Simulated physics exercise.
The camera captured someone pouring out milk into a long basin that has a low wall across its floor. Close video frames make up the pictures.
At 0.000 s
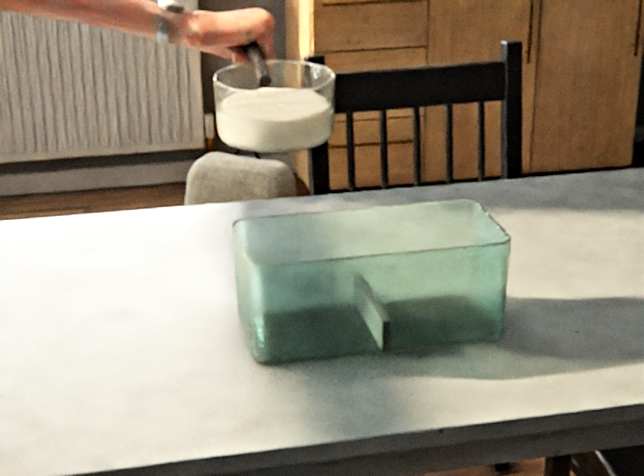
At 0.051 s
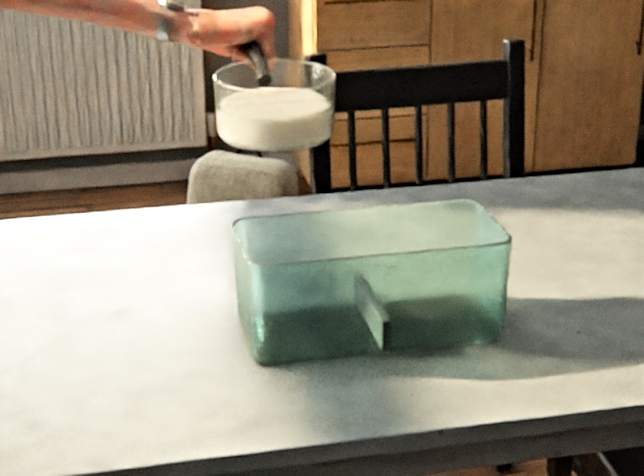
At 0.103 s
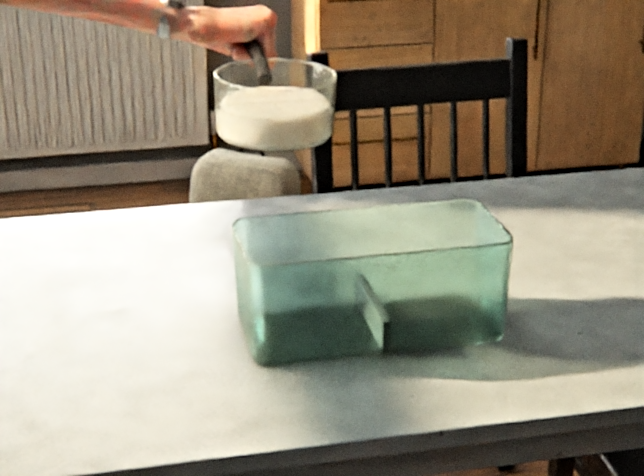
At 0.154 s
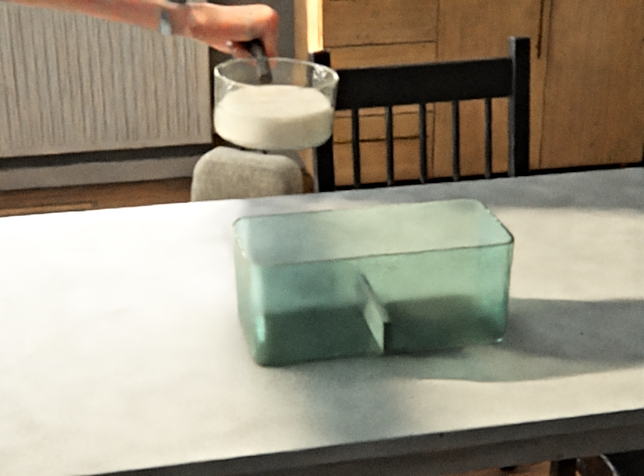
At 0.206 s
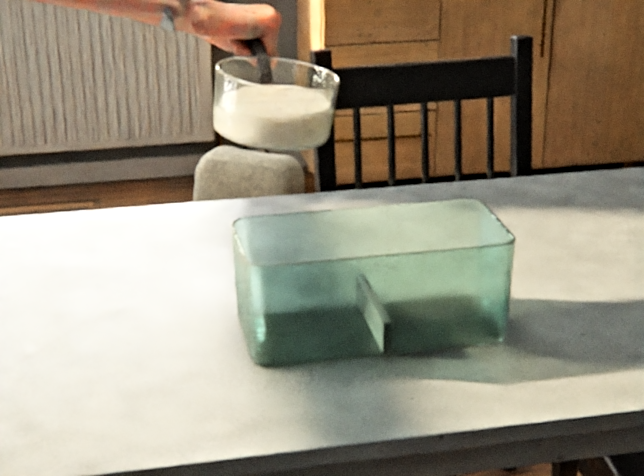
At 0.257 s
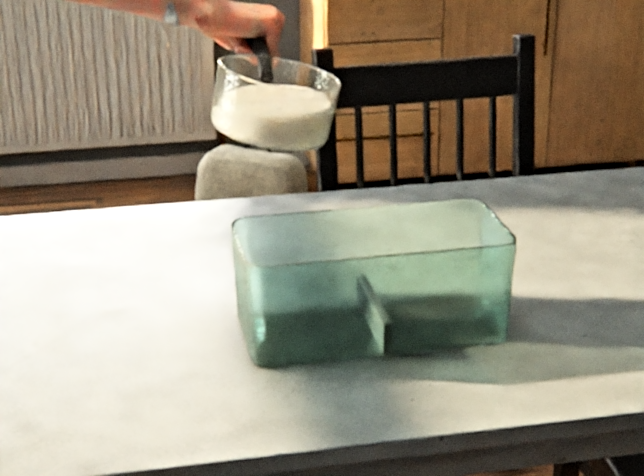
A hand holding a clear glass pan of milk above a table, gradually tilting it rightward near an empty green glass basin.
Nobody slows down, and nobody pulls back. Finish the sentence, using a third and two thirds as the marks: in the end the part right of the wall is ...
Between a third and two thirds of the whole.
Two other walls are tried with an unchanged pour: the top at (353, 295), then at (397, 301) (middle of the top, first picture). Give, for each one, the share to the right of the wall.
My guess is some 75 percent the first time and some 25 percent the second.
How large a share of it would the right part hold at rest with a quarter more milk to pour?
About 65 parts in a hundred, give or take.
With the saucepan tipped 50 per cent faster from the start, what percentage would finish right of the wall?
I'd say close to 50 per cent.
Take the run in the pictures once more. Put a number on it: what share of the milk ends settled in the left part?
That share comes out near 40 percent.
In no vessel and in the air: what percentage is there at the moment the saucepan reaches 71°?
I'd say some 35 per cent.
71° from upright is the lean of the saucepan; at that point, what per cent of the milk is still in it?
Looks like roughly 60 percent is still held.
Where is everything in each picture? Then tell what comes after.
The first picture shows tilt 0°; pouring edge (333, 74); surface from (219, 105) to (329, 99); the long basin's rim runs from (240, 244) to (494, 221); the wall's top is at (372, 298).
The second picture shows tilt 0°; pouring edge (333, 74); surface from (219, 104) to (329, 98).
The third picture shows tilt 2°; pouring edge (334, 74); surface from (219, 104) to (330, 97).
The fourth picture shows tilt 4°; pouring edge (336, 76); surface from (218, 103) to (330, 98).
The fifth picture shows tilt 8°; pouring edge (337, 79); surface from (217, 102) to (330, 97).
The sixth picture shows tilt 12°; pouring edge (338, 83); surface from (216, 102) to (331, 97).
A moment on, the saucepan is tipped part way and 61 per cent is still to pour, 2 is left of the wall and 3 right of it.
Next, the saucepan is tipped right over and 6 per cent is still to pour, 25 is left of the wall and 57 right of it.
Then the saucepan is tipped right over and 0 per cent is still to pour, 41 is left of the wall and 58 right of it.
Later the saucepan is tipped right over and 0 per cent is still to pour, 41 is left of the wall and 58 right of it.
At rest 41 per cent lies left of the wall, 58 right of it and 1 outside.
